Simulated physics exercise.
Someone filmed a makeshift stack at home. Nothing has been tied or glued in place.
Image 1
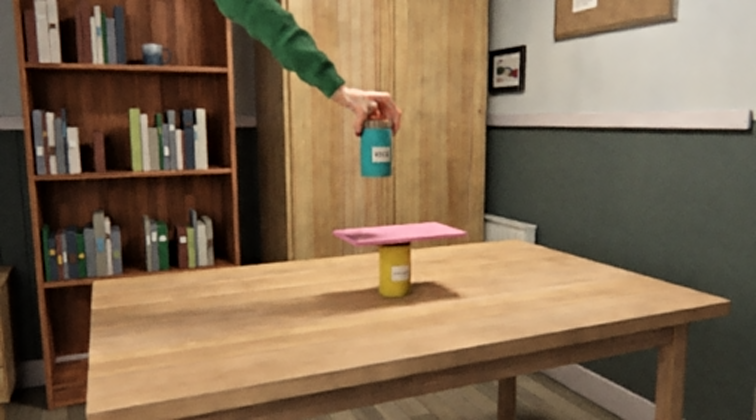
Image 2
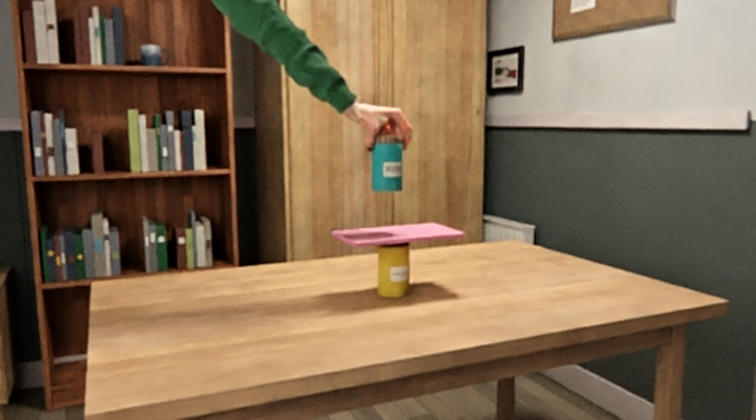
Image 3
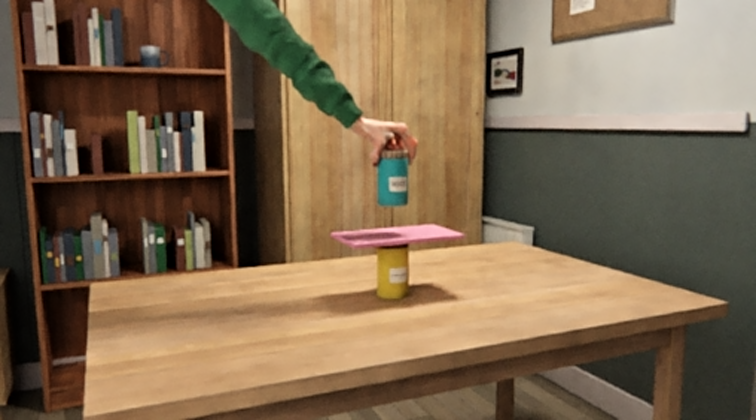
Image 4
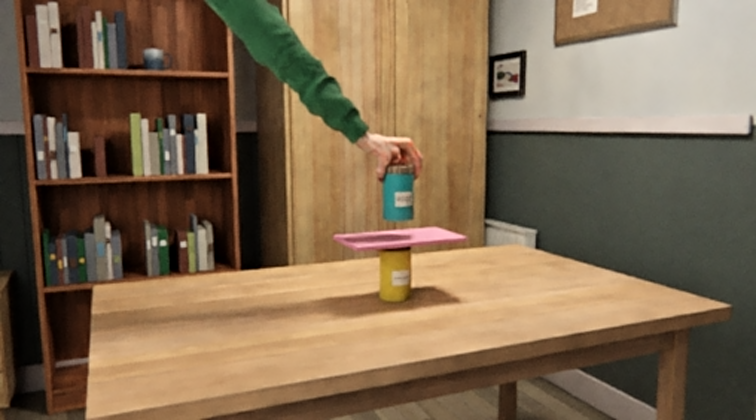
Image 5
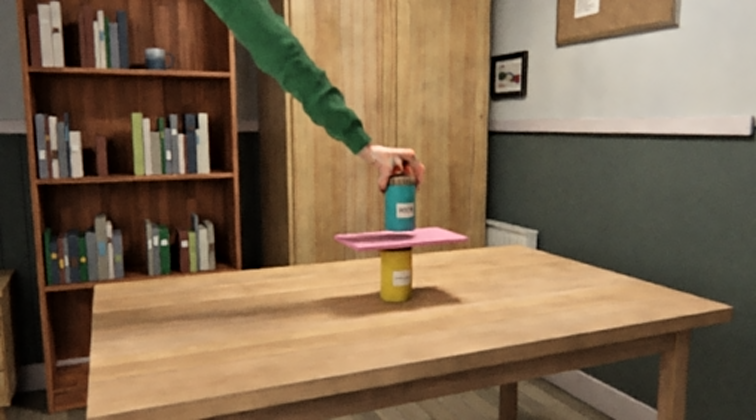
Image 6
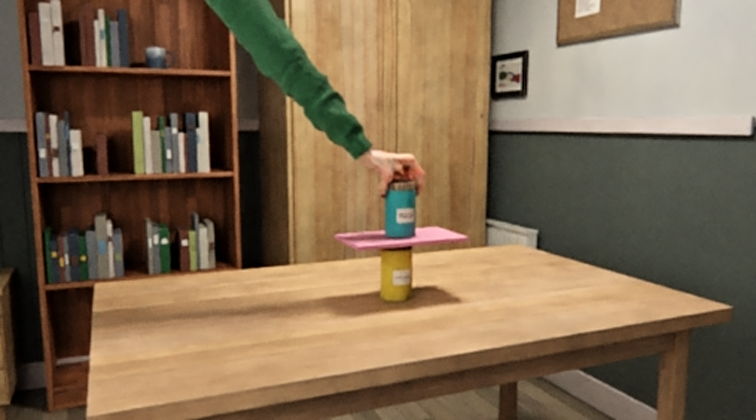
In this clip, a hand in a green sleeve lowers a turquoise jar, moving slightly right, onto a pink board resting on a yellow jar on a wooden table, and keeps hold of it.
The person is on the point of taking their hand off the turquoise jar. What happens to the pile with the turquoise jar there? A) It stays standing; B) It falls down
Option A: It stays standing.
Then, 0.30 s after the last picture, nothing has stirred.
Then, 0.70 s after the last picture, turquoise jar resting near (400, 209).
At rest, all 3 in place. Seen from the same camera at the end, turquoise jar near (400, 209). The stack holds.
